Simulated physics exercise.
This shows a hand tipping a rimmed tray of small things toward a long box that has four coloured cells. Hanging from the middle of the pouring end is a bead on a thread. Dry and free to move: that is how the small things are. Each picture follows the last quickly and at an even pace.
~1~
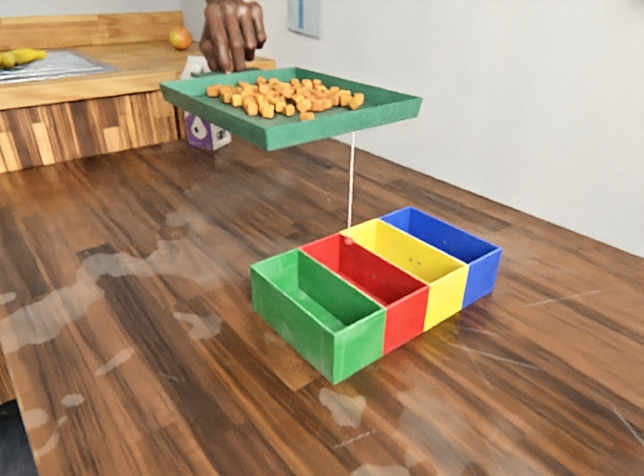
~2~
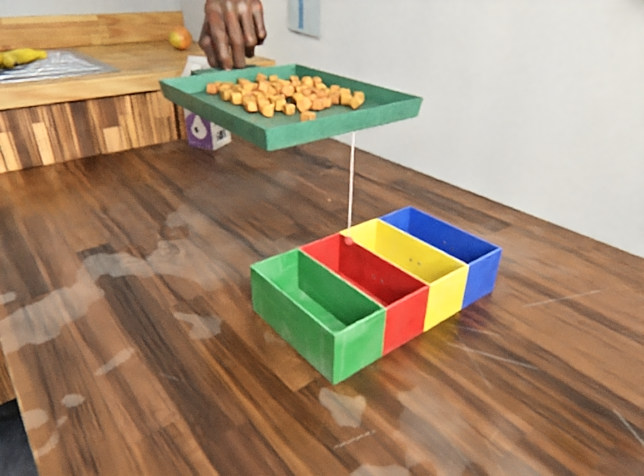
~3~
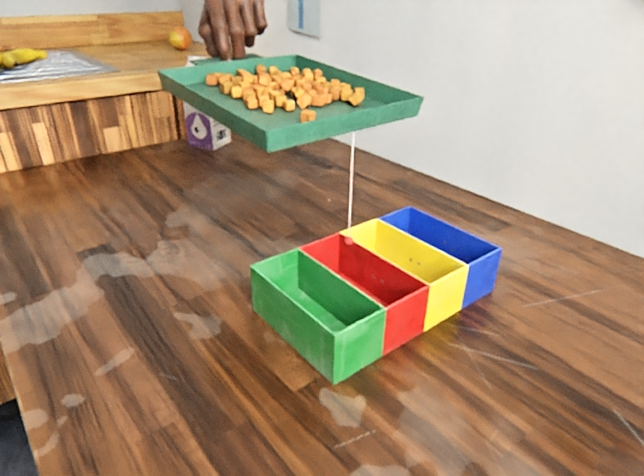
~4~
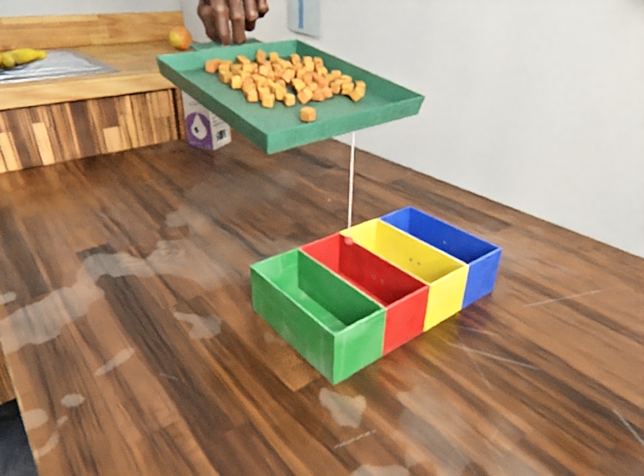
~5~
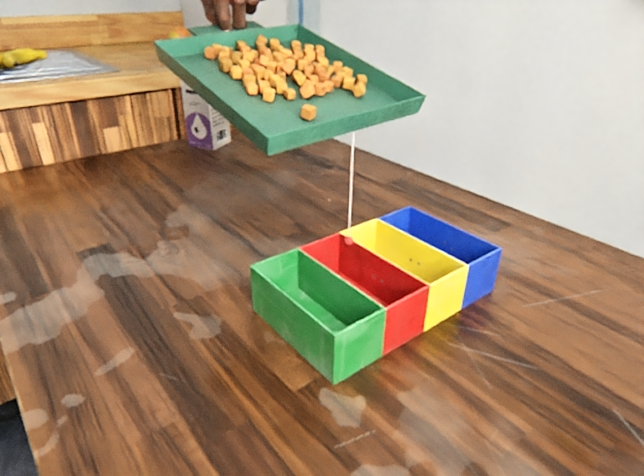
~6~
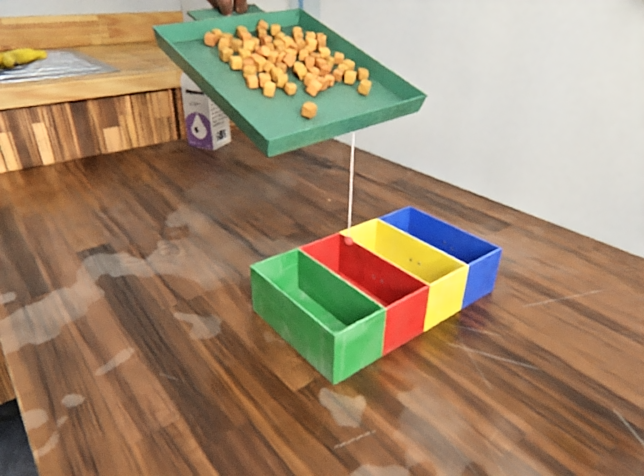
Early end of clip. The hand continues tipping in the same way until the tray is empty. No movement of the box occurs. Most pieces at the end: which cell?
Green.
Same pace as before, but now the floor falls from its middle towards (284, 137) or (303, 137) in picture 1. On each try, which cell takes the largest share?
First try: Green. Second try: That green cell.
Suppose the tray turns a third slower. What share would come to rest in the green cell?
Share: Roughly 30%.
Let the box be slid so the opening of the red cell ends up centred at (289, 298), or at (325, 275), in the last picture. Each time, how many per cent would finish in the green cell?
In the first position around 0 percent, in the second around 20 percent.
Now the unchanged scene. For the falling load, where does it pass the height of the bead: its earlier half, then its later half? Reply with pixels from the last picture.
Starting near (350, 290), moving on to near (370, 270).
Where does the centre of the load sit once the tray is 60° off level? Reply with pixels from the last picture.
I'd put it at about (333, 97).
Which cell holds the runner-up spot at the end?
Rank 2: The red one.
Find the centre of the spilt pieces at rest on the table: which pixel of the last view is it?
Roughly at (297, 427).
Soon after the last picture, tray tipped steeply; nearly all on the tray; a stray few falling or outside the box.
A little later, tray tipped right over; nearly all on the tray; a small part in the green cell; a small part in the red cell.
Later still, tray tipped past a quarter turn; about half in the green cell; about a quarter in the red cell; a small part in the yellow cell; about a quarter falling or outside the box.
At rest, tray tipped past a quarter turn; about half in the green cell; about a quarter in the red cell; a small part in the yellow cell; none in the blue cell; about a quarter outside the box.
